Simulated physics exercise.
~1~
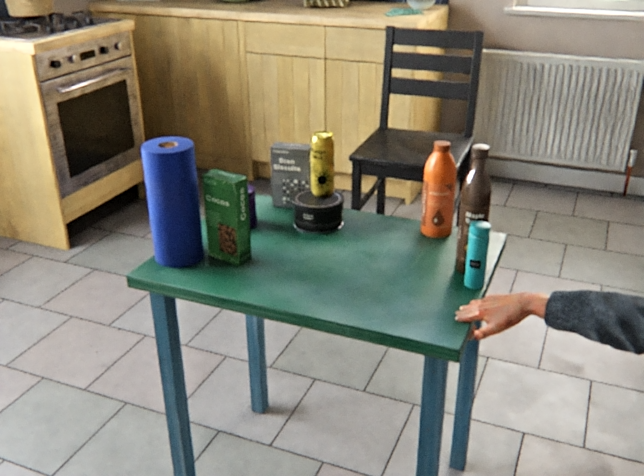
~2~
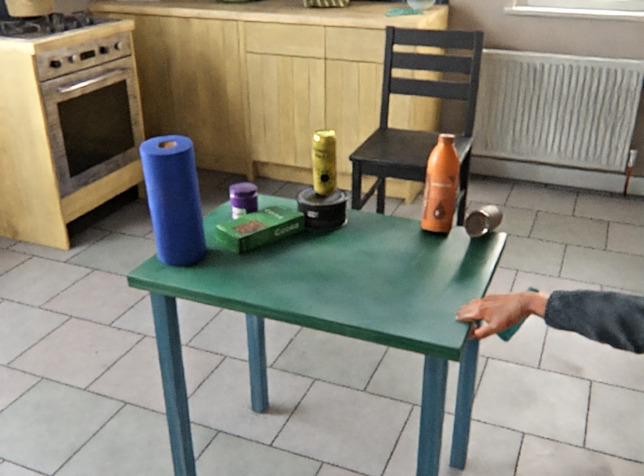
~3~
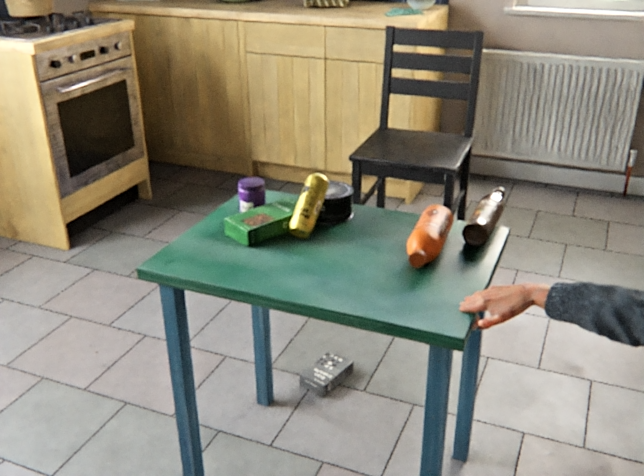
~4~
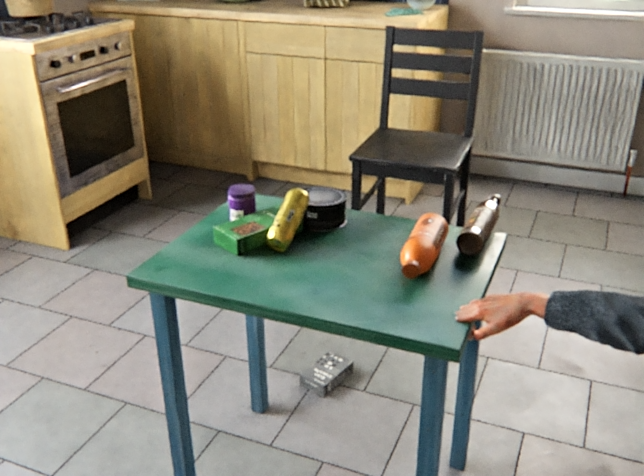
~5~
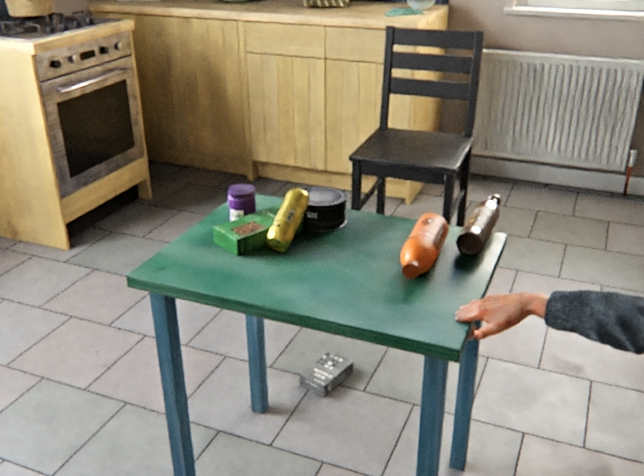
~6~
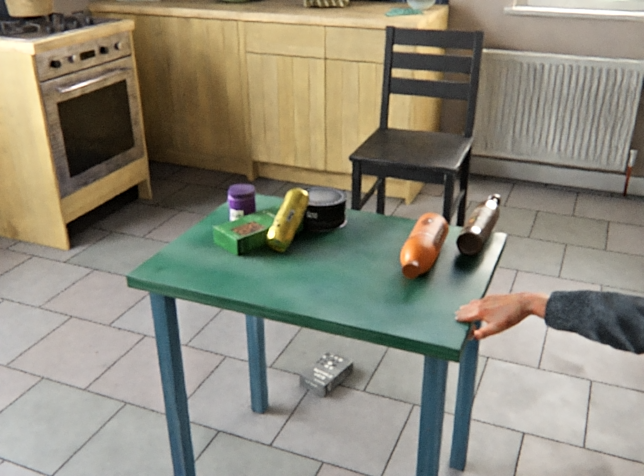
A hand gripped the corner of a green kitchen table and jolted it, toppling bottles, a yellow can and a green packet, while a blue roll, a turquoise shaker and a grey packet left the tabletop; the purple jar and black tub stayed upright.
